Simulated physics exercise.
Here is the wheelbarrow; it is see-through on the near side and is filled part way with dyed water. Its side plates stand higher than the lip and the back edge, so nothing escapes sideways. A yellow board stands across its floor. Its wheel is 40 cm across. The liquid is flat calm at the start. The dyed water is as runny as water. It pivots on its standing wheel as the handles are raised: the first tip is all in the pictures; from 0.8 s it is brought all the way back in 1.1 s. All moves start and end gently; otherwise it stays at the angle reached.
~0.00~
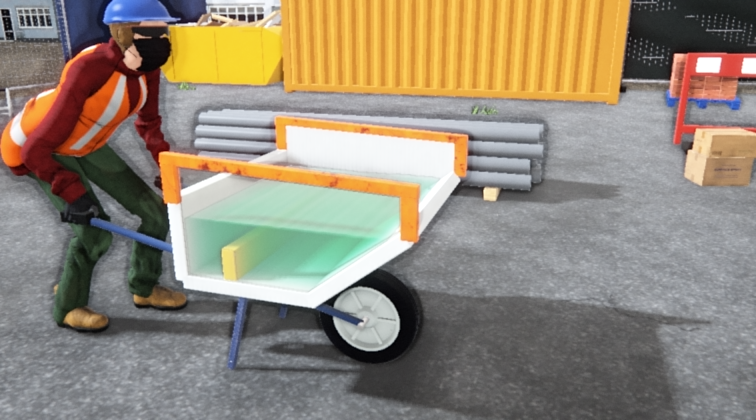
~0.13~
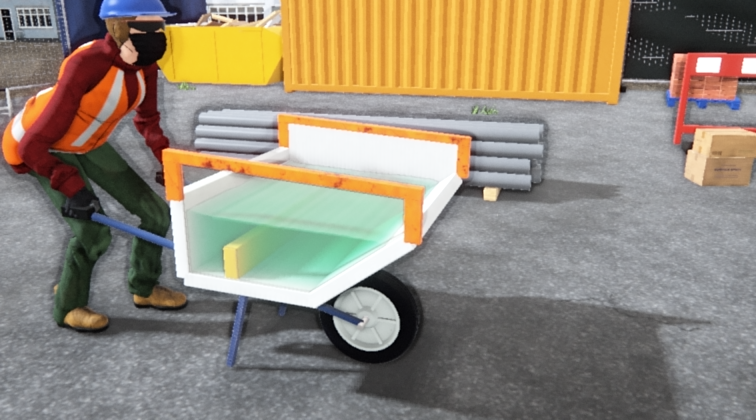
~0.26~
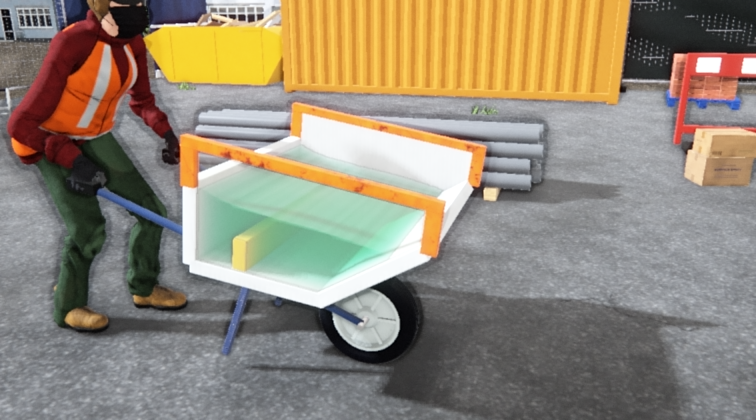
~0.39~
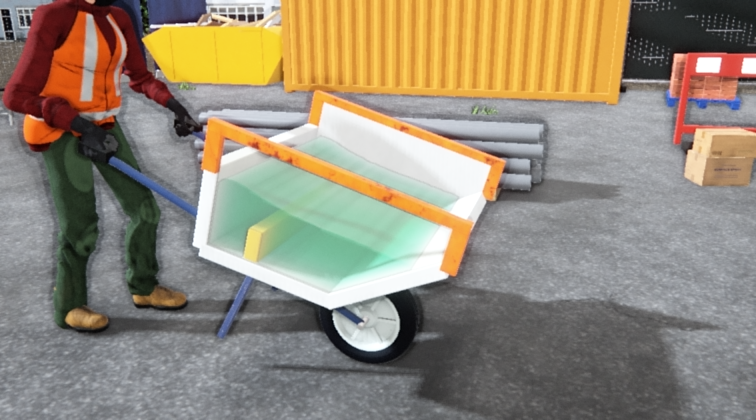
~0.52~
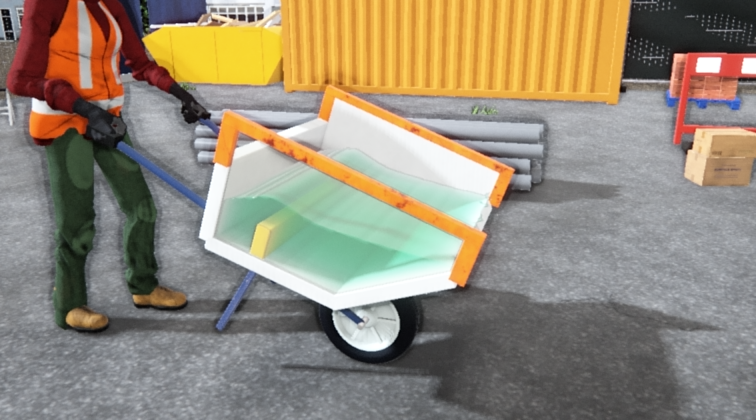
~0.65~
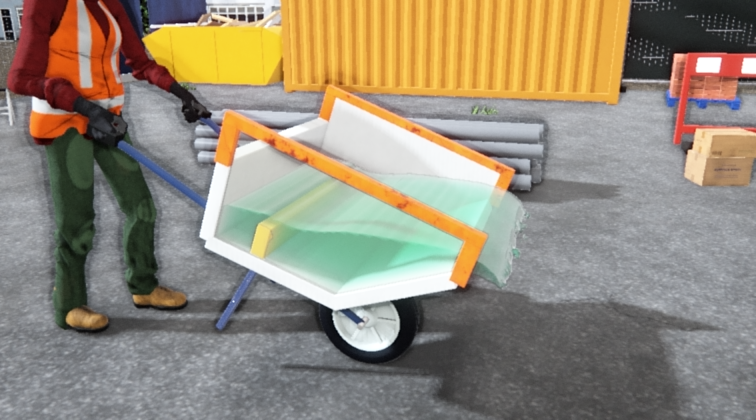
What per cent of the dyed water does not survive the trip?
It loses close to 47 per cent.
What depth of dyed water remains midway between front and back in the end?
About 14 cm.
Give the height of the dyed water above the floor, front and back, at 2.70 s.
About 14 cm in front and 12 cm behind.
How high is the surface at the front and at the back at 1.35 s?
About 14 cm in front and 8 cm behind.
By 1.35 s the barrow is at 10° forwards, the surface stands 9 cm at the back and 14 cm at the front; 45 per cent has gone, over the front.
By 2.05 s the surface stands 20 cm at the back and 11 cm at the front; 46 per cent has gone, over the front.
By 2.70 s the surface stands 13 cm at the back and 14 cm at the front; 47 per cent has gone, over the front.
By 4.78 s 47 per cent has gone, over the front, 43 of 92 litres.
